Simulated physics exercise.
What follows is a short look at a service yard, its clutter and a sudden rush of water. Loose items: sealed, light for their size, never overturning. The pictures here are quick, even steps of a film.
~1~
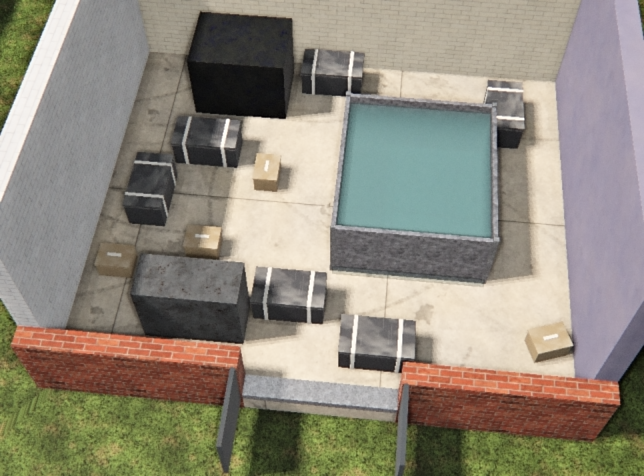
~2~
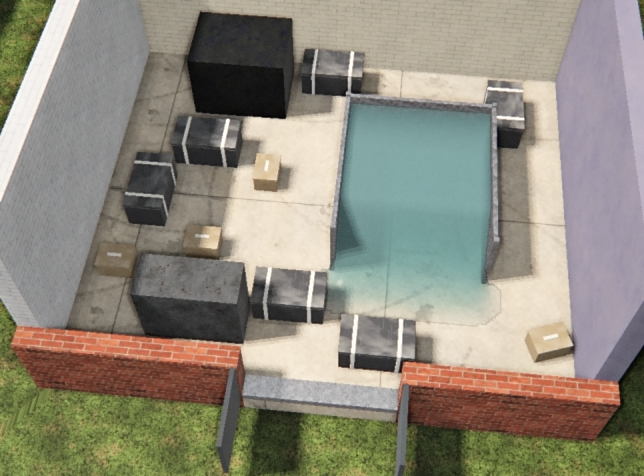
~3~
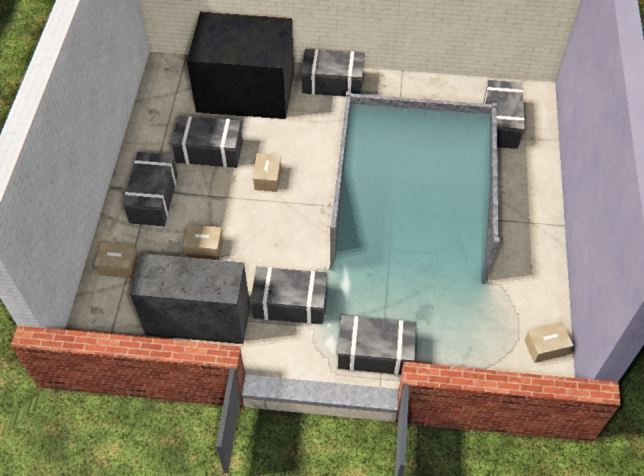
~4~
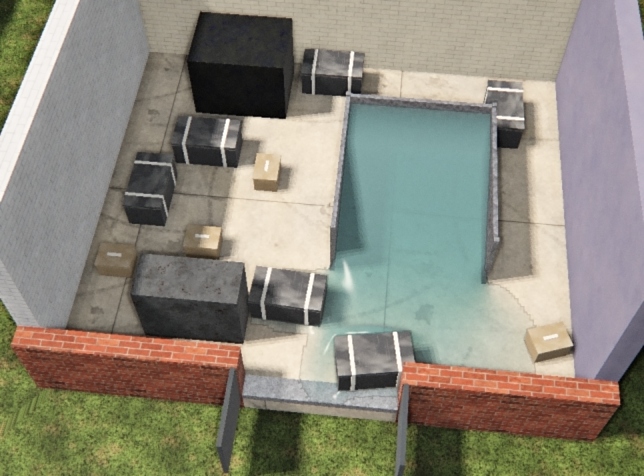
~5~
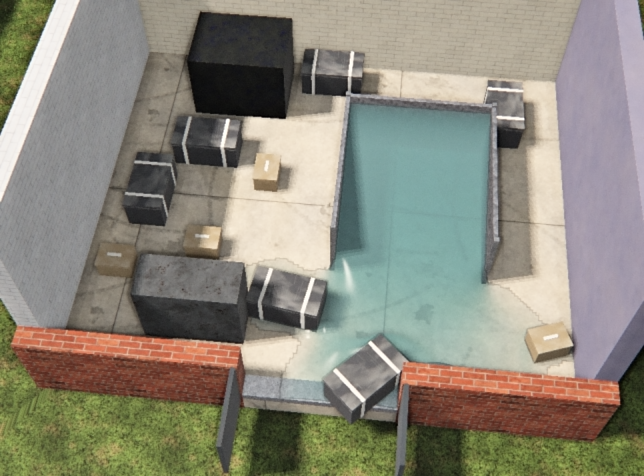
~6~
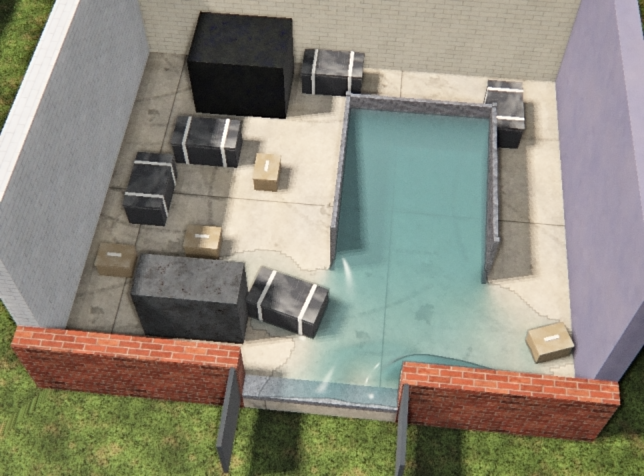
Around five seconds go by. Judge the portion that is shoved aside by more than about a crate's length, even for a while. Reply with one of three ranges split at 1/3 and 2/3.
1/3 to 2/3.
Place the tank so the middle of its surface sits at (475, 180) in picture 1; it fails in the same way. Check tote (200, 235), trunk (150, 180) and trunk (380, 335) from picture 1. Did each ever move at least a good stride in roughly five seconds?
Well, the first one got driven a long way, the second got driven a long way, and the third got driven a long way.
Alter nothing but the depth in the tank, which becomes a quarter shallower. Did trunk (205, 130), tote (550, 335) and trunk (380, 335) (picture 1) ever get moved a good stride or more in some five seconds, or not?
First one missed the mark, second one cleared the mark, third one cleared the mark.
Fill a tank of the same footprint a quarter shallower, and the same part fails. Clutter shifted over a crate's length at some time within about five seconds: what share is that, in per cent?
Something like 40 percent.
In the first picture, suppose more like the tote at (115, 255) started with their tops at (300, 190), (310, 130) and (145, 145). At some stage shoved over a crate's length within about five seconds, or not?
Stays put, stays put, stays put.
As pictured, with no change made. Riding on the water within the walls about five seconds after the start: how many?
In total, 1.
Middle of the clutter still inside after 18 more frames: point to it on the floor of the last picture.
Near (289, 181).
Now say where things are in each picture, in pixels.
A trunk at (289, 287) rests on the ground; a tote at (551, 337), on the bottom; 0 of 10 have shifted, in the first picture.
A trunk at (289, 287), on the bottom; a tote at (551, 337), on the bottom; 0 of 10 have shifted, in the second picture.
A trunk at (289, 287) rests on the ground; a tote at (551, 337) rests on the ground; 0 of 10 have shifted, in the third picture.
A trunk at (288, 288), on the bottom; a tote at (551, 337), on the bottom; 1 of 10 have shifted, in the fourth picture.
A trunk at (287, 290) rests on the ground, close to its start; a tote at (551, 337) rests on the ground; 2 of 10 have shifted, in the fifth picture.
A trunk at (287, 294), on the bottom, close to its start; a tote at (552, 338), on the bottom; 2 of 10 have shifted, in the sixth picture.
A moment on, 1 of 10 are well off their spots; 1 afloat.
Next, 3 of 10 are well off their spots; 1 afloat.
Later, 4 of 10 are well off their spots; 2 afloat.
In the end, 4 of 10 are well off their spots, and 4 have been at some point; 1 afloat.
